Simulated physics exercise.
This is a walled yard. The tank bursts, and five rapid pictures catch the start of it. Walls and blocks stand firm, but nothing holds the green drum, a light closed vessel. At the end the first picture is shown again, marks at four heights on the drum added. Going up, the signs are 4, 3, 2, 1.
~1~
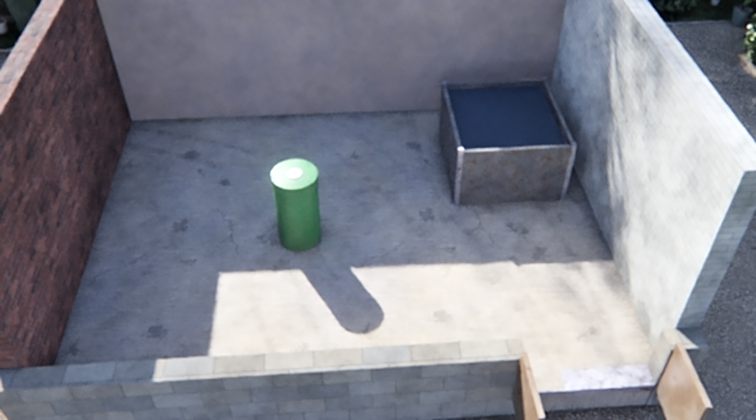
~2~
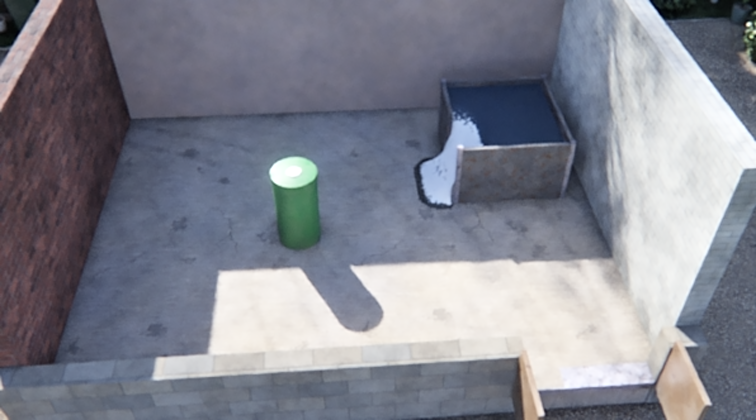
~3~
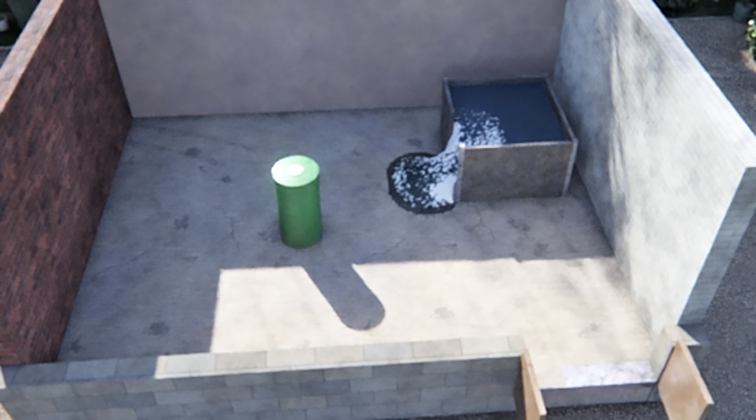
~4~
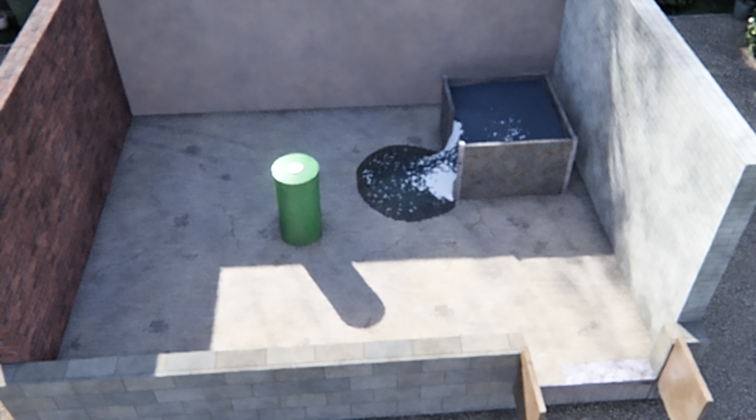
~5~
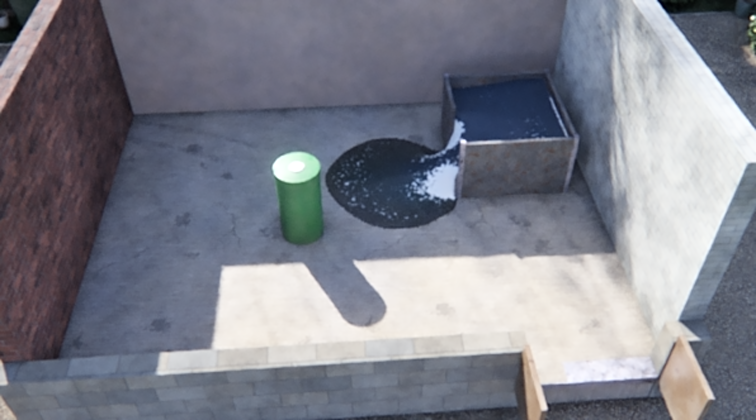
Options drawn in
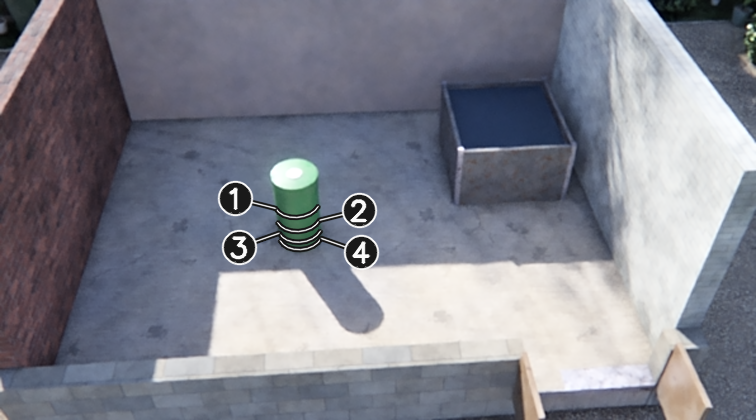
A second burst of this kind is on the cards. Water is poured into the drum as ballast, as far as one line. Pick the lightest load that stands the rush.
The limit is 2.
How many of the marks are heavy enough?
Two of the four.
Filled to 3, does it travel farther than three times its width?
No.
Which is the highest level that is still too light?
That would be 3.
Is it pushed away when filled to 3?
Yes.
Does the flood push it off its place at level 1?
No, not at all.
In white, 1 at (296, 217); 2 at (298, 231); 3 at (299, 242); 4 at (300, 249); from the bottom up 4, 3, 2, 1.
With 1, it does not move.
With 2, it shifts by a finger or two and stays.
With 3, it is pushed about its own width away.
With 4, it is pushed about 5 times its own width away.
